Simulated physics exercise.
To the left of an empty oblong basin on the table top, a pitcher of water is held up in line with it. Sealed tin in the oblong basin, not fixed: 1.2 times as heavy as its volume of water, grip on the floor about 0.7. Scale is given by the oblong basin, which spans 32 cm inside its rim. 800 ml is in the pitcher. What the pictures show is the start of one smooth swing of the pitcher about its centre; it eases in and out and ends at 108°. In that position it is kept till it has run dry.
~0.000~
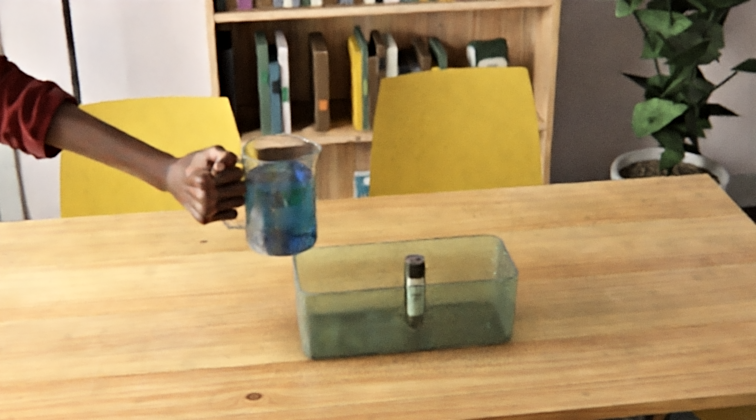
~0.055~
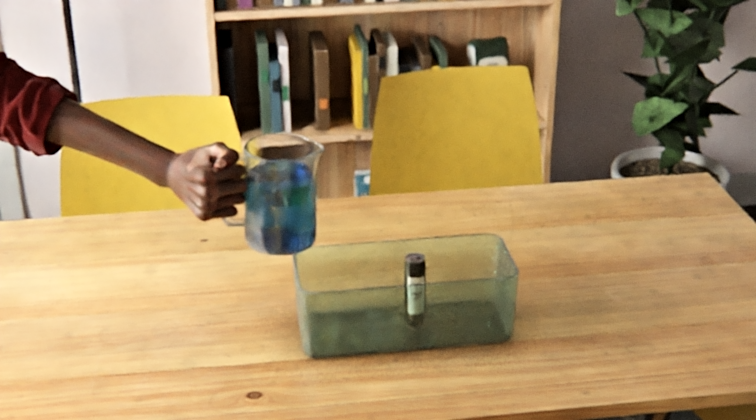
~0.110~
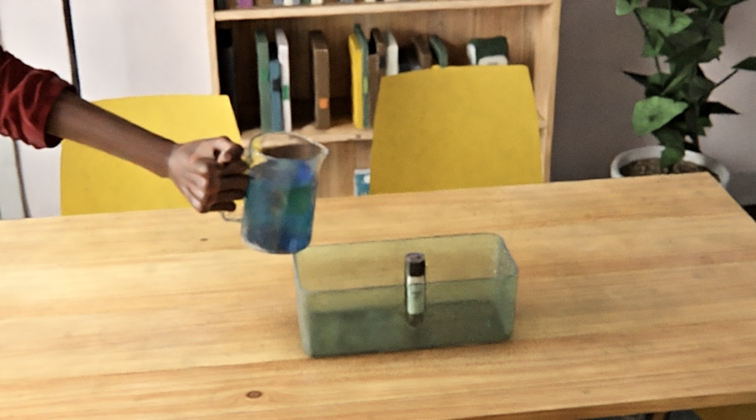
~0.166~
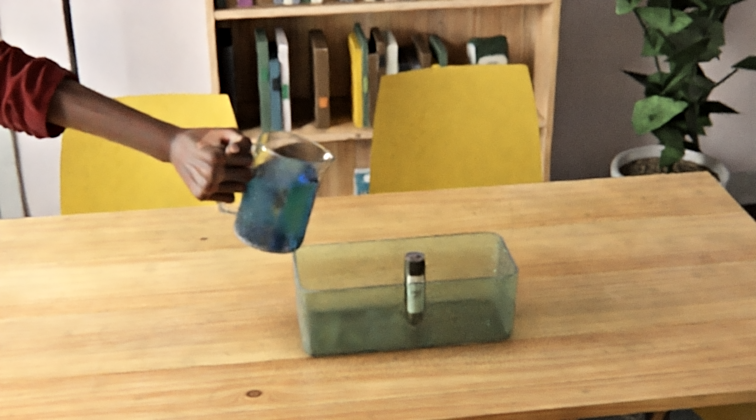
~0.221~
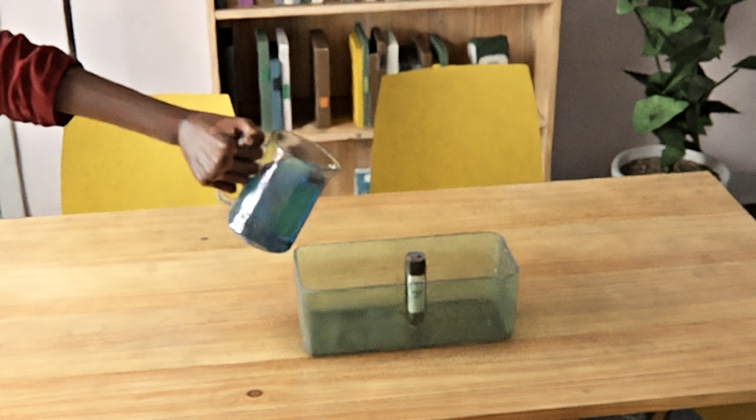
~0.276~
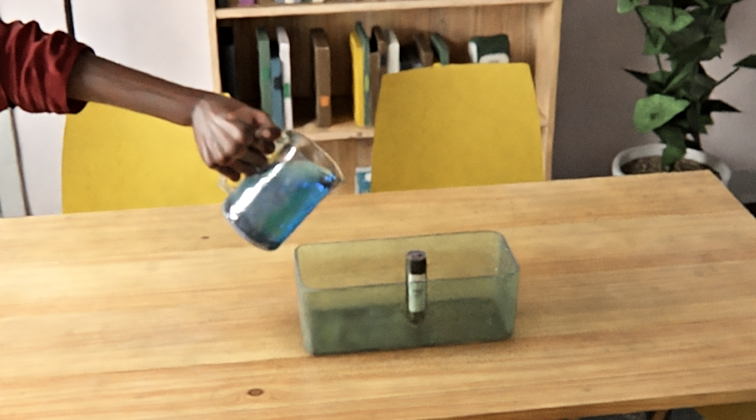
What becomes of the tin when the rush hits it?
Bet it holds up.
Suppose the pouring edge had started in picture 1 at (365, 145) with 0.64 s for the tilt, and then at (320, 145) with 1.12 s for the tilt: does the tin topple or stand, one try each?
The tin overturns the first time and stays vertical the second time.
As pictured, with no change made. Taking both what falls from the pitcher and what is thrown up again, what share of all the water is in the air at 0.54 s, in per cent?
Roughly 20 %.
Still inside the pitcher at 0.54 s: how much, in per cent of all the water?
68 %.
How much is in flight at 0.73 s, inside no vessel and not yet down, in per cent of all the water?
Near 16 percent.
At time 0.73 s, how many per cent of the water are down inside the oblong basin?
I reckon close to 62 per cent.
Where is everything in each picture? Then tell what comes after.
In the first frame, it leans 0°; its right rim is at (322, 147); the water meets the walls at (245, 174) and (312, 169); the oblong basin's rim runs from (296, 273) to (509, 256); the tin's top is at (415, 262).
In the second frame, it leans 2°; its right rim is at (324, 147); the water meets the walls at (246, 172) and (313, 169).
In the third frame, it leans 8°; its right rim is at (328, 150); the water meets the walls at (248, 172) and (316, 168).
In the fourth frame, it leans 17°; its right rim is at (335, 157); the water meets the walls at (249, 176) and (320, 169).
In the fifth frame, it leans 29°; its right rim is at (341, 168); the water meets the walls at (244, 186) and (327, 171).
In the sixth frame, it leans 42°; its right rim is at (346, 180); the water meets the walls at (231, 192) and (336, 174).
By 0.54 s the tilt is 101° and 68 per cent is still to pour; the tin stands where it began.
By 0.73 s the tilt is 108° and 23 per cent is still to pour; the tin stands where it began.
By 0.92 s the tilt is 108° and 5 per cent is still to pour; the tin stands where it began.
By 1.14 s the tilt is 108° and 0 per cent is still to pour; the tin stands where it began.
At rest the tin stands where it began.
